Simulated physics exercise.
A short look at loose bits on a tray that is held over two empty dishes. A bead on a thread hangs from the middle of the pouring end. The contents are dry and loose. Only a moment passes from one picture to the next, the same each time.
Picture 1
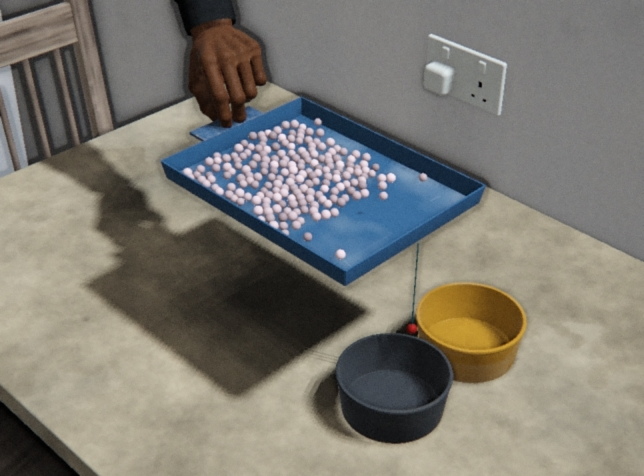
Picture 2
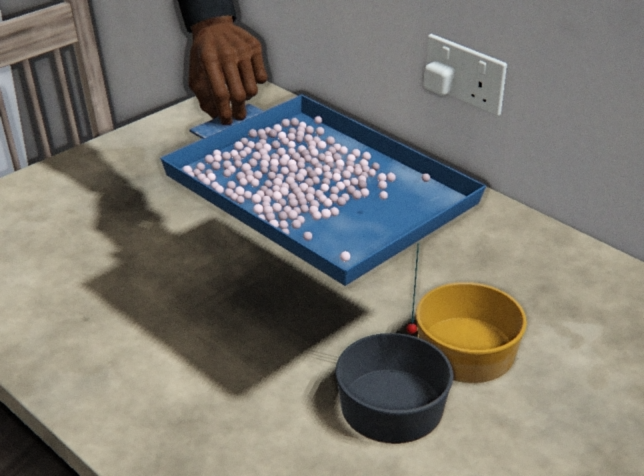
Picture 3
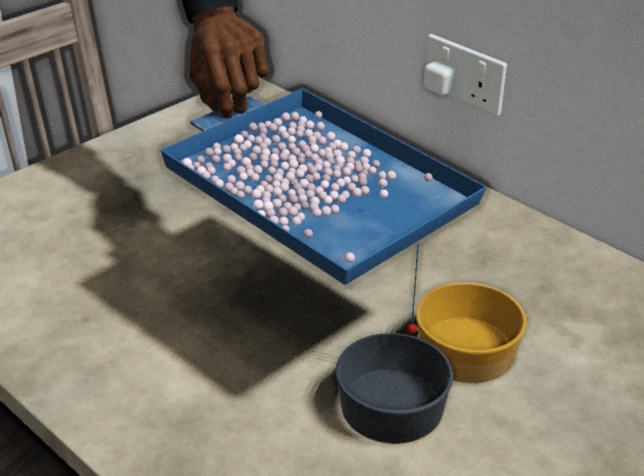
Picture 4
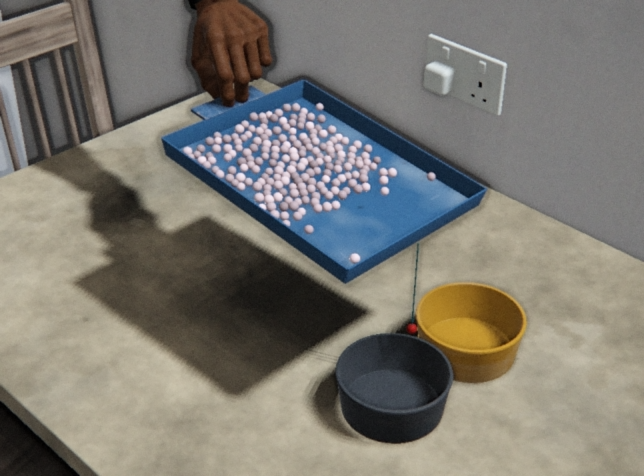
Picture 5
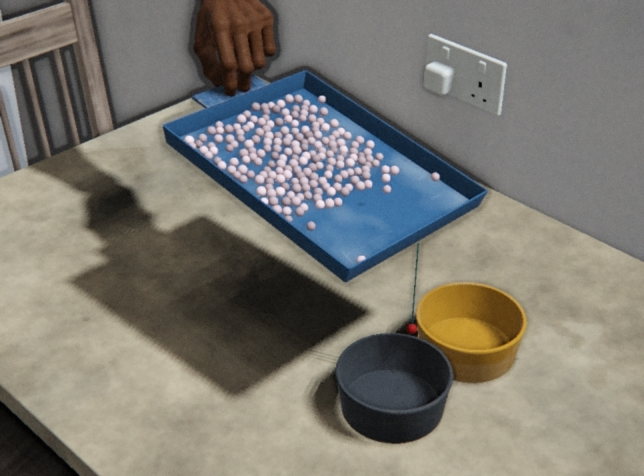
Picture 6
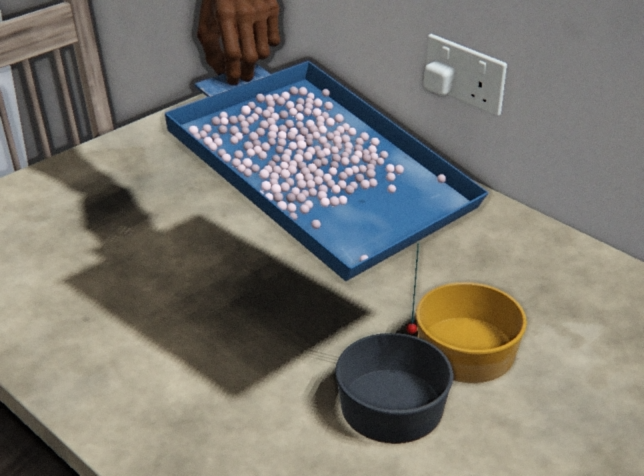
A blue tray scattered with small pale pink balls is held by a hand at its far left end above a mottled beige table, seen from above at an angle. A dark grey bowl and a mustard bowl sit empty below, near a hanging red bead, with a wall socket behind. The hand slowly raises its end, and the balls shift slightly, a few rolling forward, while the view stays still.
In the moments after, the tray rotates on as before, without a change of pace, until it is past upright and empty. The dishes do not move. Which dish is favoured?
The right-hand one ends fuller.
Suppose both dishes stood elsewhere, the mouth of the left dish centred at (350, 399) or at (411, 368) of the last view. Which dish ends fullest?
The first try: Right. The second: The right-hand dish.
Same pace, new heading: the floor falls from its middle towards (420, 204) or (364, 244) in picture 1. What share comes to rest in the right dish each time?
Near 100 % and 0 %.
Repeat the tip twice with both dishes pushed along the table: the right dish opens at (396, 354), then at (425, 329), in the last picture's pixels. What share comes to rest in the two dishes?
Near 0 % and 30 %.
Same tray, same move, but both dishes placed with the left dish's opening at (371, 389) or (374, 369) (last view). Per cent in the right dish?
In turn 60 and 70 in a hundred.
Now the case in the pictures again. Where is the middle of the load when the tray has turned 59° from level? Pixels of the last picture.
Around (442, 207).
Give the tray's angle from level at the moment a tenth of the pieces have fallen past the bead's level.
At some 75 degrees.
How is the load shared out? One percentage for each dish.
Left dish near 0 in a hundred; right dish near 90.
Soon after the last picture, tray tipped steeply; nearly all on the tray; a stray few in the right dish; a stray few outside both; a stray few in the air.
A little later, tray tipped right over; a small part on the tray; a stray few in the left dish; about two thirds in the right dish; a small part outside both; about a quarter in the air.
Later still, tray tipped past a quarter turn; a stray few in the left dish; most in the right dish; a small part outside both.
At rest, tray tipped past a quarter turn; a stray few in the left dish; most in the right dish; a small part outside both.
